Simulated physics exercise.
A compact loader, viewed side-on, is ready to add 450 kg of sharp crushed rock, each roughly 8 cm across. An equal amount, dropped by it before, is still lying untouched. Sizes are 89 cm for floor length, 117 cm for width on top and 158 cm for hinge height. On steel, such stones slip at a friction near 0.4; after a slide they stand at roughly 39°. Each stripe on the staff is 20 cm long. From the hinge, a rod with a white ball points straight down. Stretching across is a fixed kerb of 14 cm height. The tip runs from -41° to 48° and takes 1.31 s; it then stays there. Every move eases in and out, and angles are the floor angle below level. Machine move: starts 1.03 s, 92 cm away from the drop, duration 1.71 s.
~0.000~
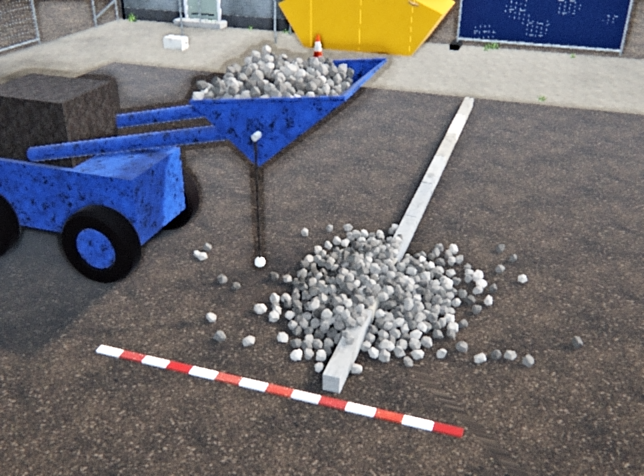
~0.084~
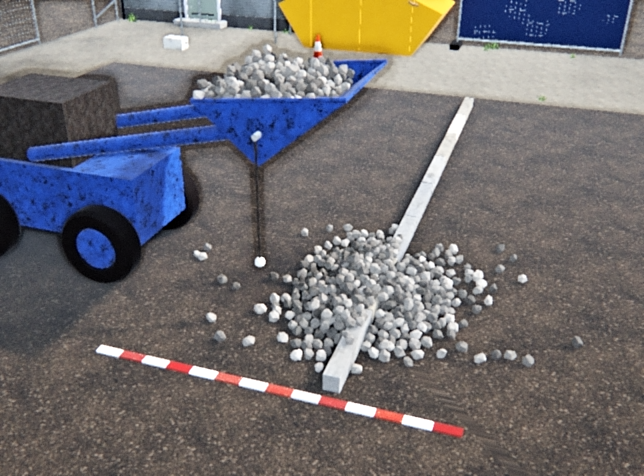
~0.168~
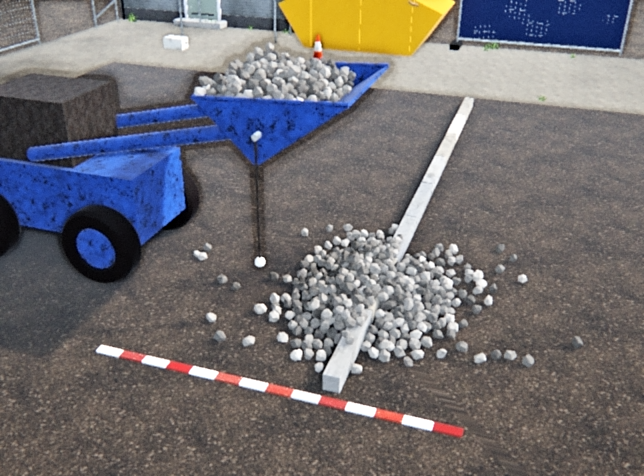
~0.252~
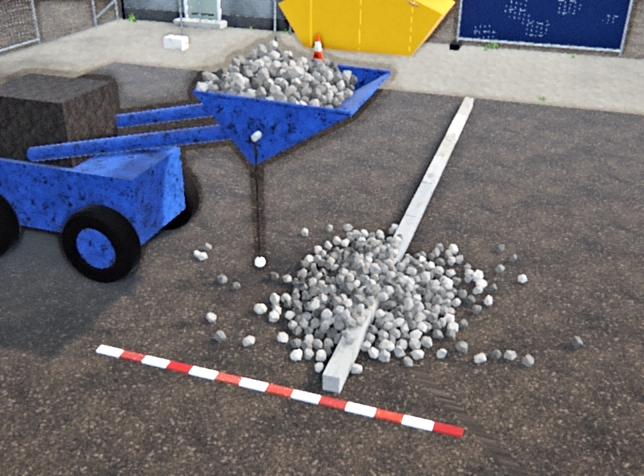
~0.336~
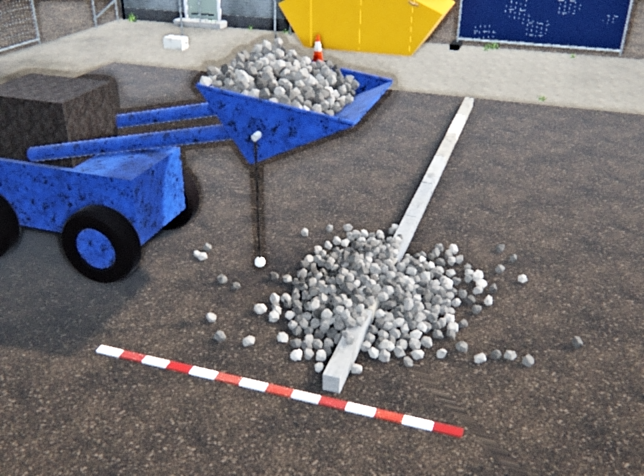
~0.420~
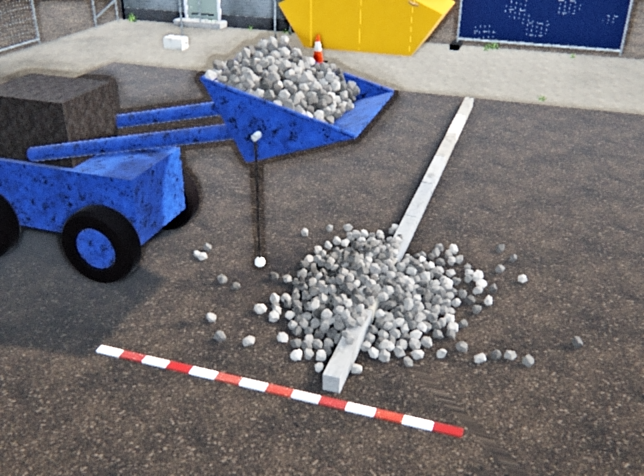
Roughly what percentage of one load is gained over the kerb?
Roughly 34 per cent.
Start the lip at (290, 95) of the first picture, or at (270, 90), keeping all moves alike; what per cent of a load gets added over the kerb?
I'd say close to 0 per cent for one and close to 0 per cent for the other, in that order.
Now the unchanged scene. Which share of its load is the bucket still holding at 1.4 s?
About 25 per cent.
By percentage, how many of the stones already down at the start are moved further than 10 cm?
Roughly 10 % of them.
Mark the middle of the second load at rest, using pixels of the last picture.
Centre at roughly (358, 276).
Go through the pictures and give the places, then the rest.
In the first picture, the bucket is at -41°, its lip at (346, 99); the top of the load is at (273, 59). The earlier load is highest near (364, 262), 30 cm above ground level, 64 % on this side of the kerb, 36 % over the kerb.
The second picture shows lip at (347, 100), floor tilted -40°, highest stones at (273, 59); the stones move at 0.1 m/s on average.
The third picture shows lip at (349, 106), floor tilted -37°, highest stones at (275, 58); the stones move at 0.2 m/s on average.
The fourth picture shows lip at (351, 114), floor tilted -32°, highest stones at (269, 54); the stones move at 0.3 m/s on average.
The fifth picture shows lip at (354, 124), floor tilted -26°, highest stones at (269, 50); the stones move at 0.4 m/s on average.
The sixth picture shows lip at (355, 137), floor tilted -19°, highest stones at (271, 46); the stones move at 0.4 m/s on average.
After 1.0 s the floor is at 34°; in per cent of one load, 97 in the bucket, 67 on this side of the kerb, 36 over the kerb; the foremost stones are at (515, 318).
After 1.4 s the floor is at 48°; in per cent of one load, 23 in the bucket, 131 on this side of the kerb, 47 over the kerb; the foremost stones are at (515, 318).
After 3.2 s the floor is at 48°; in per cent of one load, 0 in the bucket, 130 on this side of the kerb, 70 over the kerb; the foremost stones are at (543, 339).
After 5.9 s the floor is at 48°; in per cent of one load, 0 in the bucket, 130 on this side of the kerb, 70 over the kerb; the foremost stones are at (543, 339). Net gain over the kerb, 34.
